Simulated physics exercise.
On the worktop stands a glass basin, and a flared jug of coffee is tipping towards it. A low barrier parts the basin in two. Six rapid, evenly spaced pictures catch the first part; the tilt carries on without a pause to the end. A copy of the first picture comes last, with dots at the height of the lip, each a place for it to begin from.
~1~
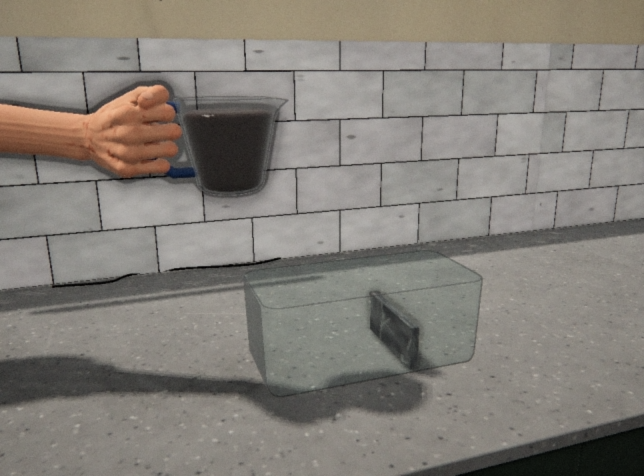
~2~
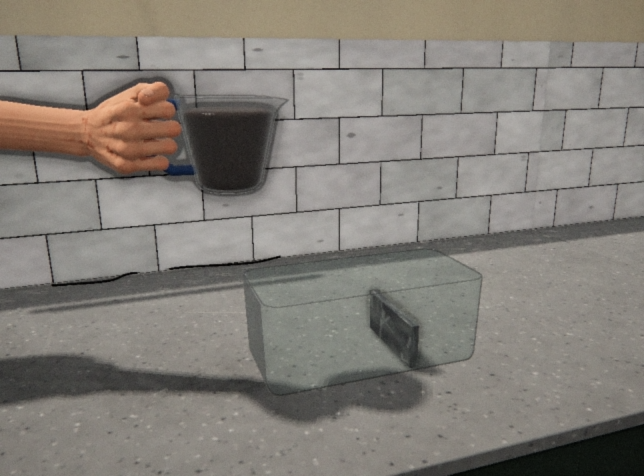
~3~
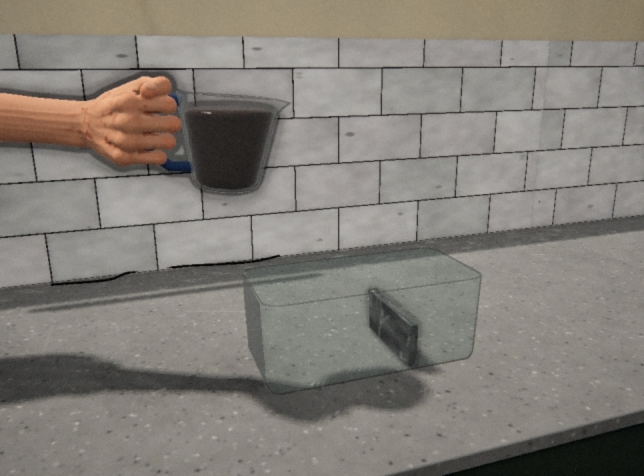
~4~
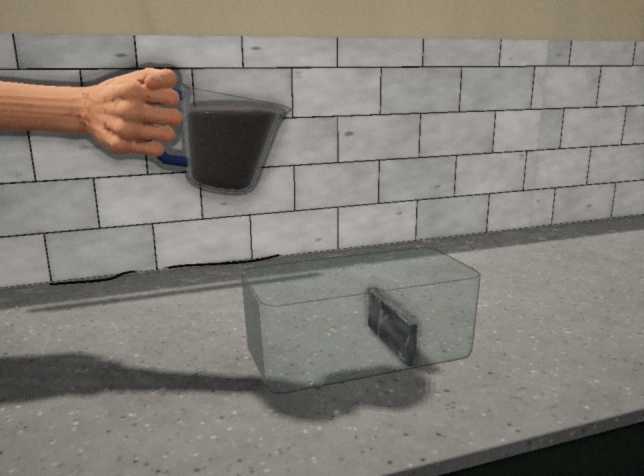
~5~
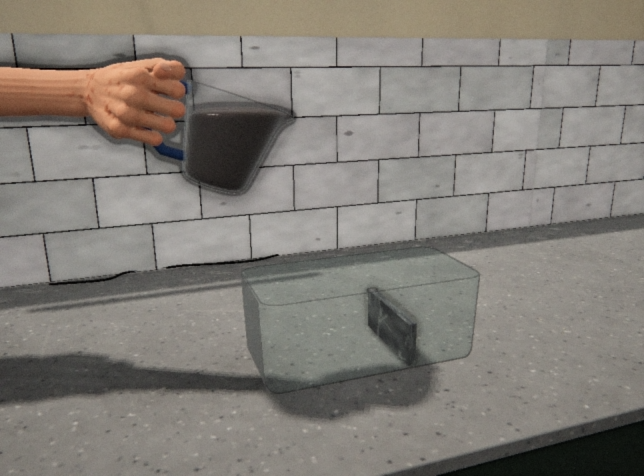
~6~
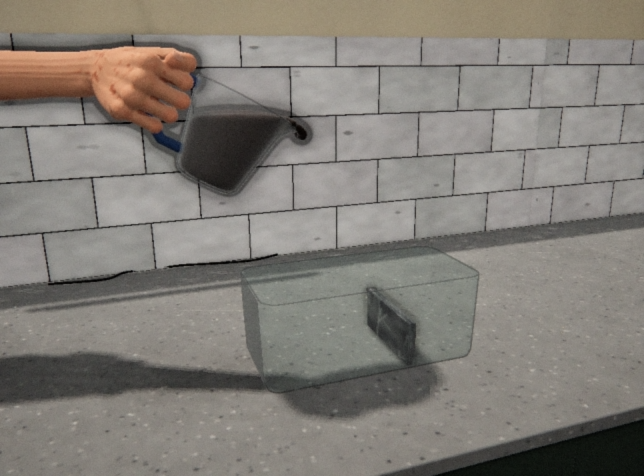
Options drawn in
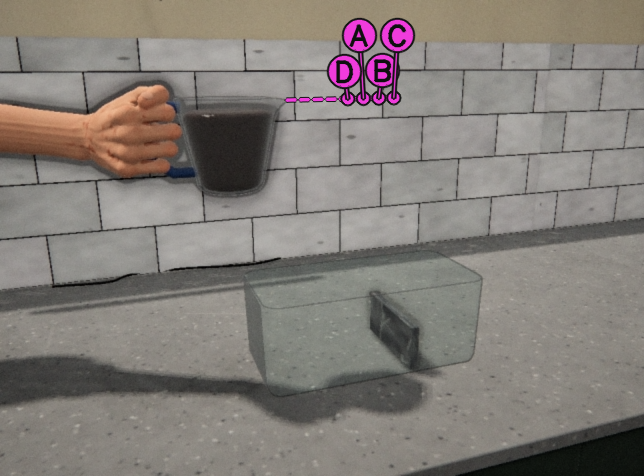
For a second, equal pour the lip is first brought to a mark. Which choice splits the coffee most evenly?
The answer is dot D.
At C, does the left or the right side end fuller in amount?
More ends on the right.
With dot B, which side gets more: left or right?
More ends on the right.
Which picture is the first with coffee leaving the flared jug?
In picture 6.
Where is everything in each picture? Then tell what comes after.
In the first picture, upright, lip at (287, 100); basin from (267, 395) to (472, 357); top of the wall at (393, 309); nothing has left yet.
In the second picture, upright, lip at (287, 99); nothing has left yet.
In the third picture, tipped about 5°, lip at (289, 103); nothing has left yet.
In the fourth picture, tipped about 11°, lip at (291, 109); nothing has left yet.
In the fifth picture, tipped about 20°, lip at (294, 119); nothing has left yet.
In the sixth picture, tipped about 29°, lip at (295, 130); coffee is over the lip, down to (302, 136).
In magenta, A at (363, 98); B at (378, 98); C at (393, 97); D at (347, 98).
Choosing A, about 19 % ends left of the wall and 79 % right of it.
Choosing B, about 13 % ends left of the wall and 84 % right of it; 3 % is lost outside.
Choosing C, about 18 % ends left of the wall and 80 % right of it.
Choosing D, about 45 % ends left of the wall and 54 % right of it.
